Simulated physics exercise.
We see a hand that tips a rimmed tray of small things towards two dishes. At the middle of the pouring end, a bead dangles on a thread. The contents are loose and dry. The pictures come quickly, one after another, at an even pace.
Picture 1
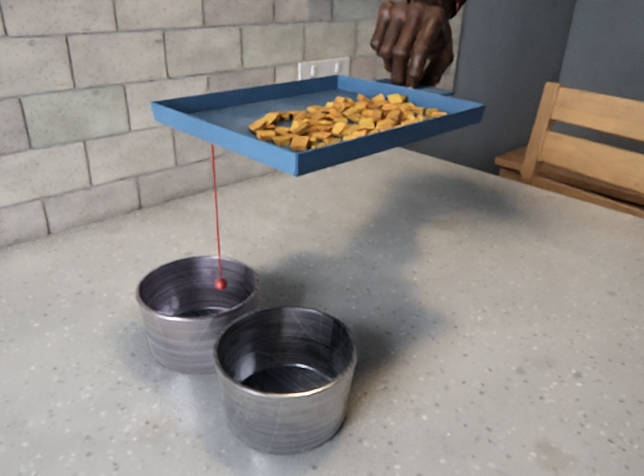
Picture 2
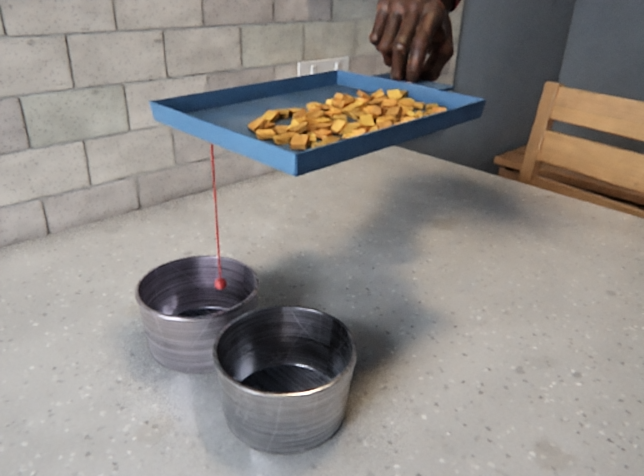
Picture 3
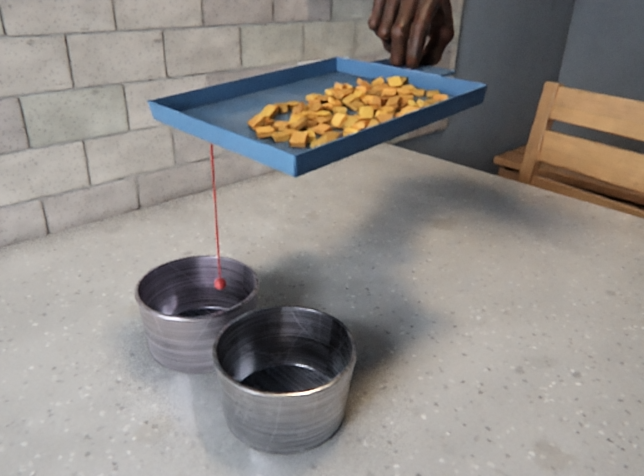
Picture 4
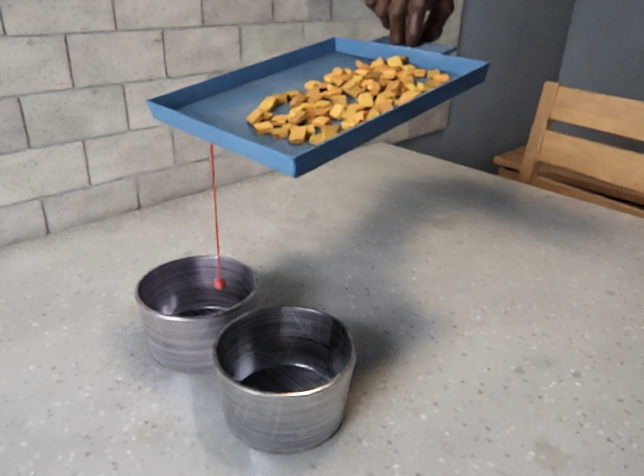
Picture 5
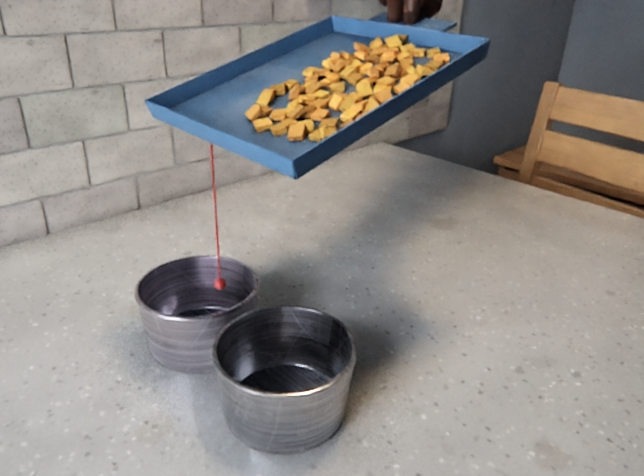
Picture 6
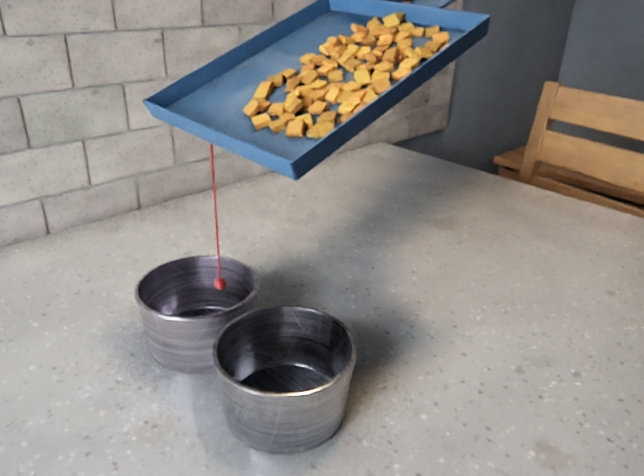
A hand gripped a blue rimmed tray of small yellow-orange pieces above two dark metal bowls and steadily raised its far end, tilting it more steeply while a red bead hung still on a thread.
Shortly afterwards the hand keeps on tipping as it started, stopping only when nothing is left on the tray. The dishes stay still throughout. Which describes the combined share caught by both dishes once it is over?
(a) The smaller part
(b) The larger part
The smaller part (a).
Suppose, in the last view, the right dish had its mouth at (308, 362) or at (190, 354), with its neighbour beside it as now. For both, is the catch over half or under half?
Place 1: Lower than half; place 2: Higher than half.
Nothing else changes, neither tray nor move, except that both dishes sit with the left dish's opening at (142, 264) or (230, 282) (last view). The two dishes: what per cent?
I'd say about 60 percent, followed by about 10 percent.
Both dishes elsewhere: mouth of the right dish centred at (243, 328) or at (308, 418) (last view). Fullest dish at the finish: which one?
Place 1: The one on the right side; place 2: The one on the left side.
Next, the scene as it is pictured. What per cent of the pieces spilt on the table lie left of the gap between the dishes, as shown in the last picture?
Near 90 per cent.
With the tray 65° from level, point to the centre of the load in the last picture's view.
The load is centred about (254, 106).
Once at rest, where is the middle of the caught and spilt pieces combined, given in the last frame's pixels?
Around (192, 415).
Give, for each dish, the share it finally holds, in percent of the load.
Left 20 %, right 20 %.
Soon, tray tipped steeply; nearly all on the tray; a stray few in the air.
A while on, tray tipped past a quarter turn; about half on the tray; a stray few in the right dish; a stray few in the left dish; a small part outside both; about a third in the air.
Towards the end, tray tipped past a quarter turn; about a quarter in the right dish; a small part in the left dish; about two thirds outside both.
Finally, tray tipped past a quarter turn; about a quarter in the right dish; a small part in the left dish; about two thirds outside both.
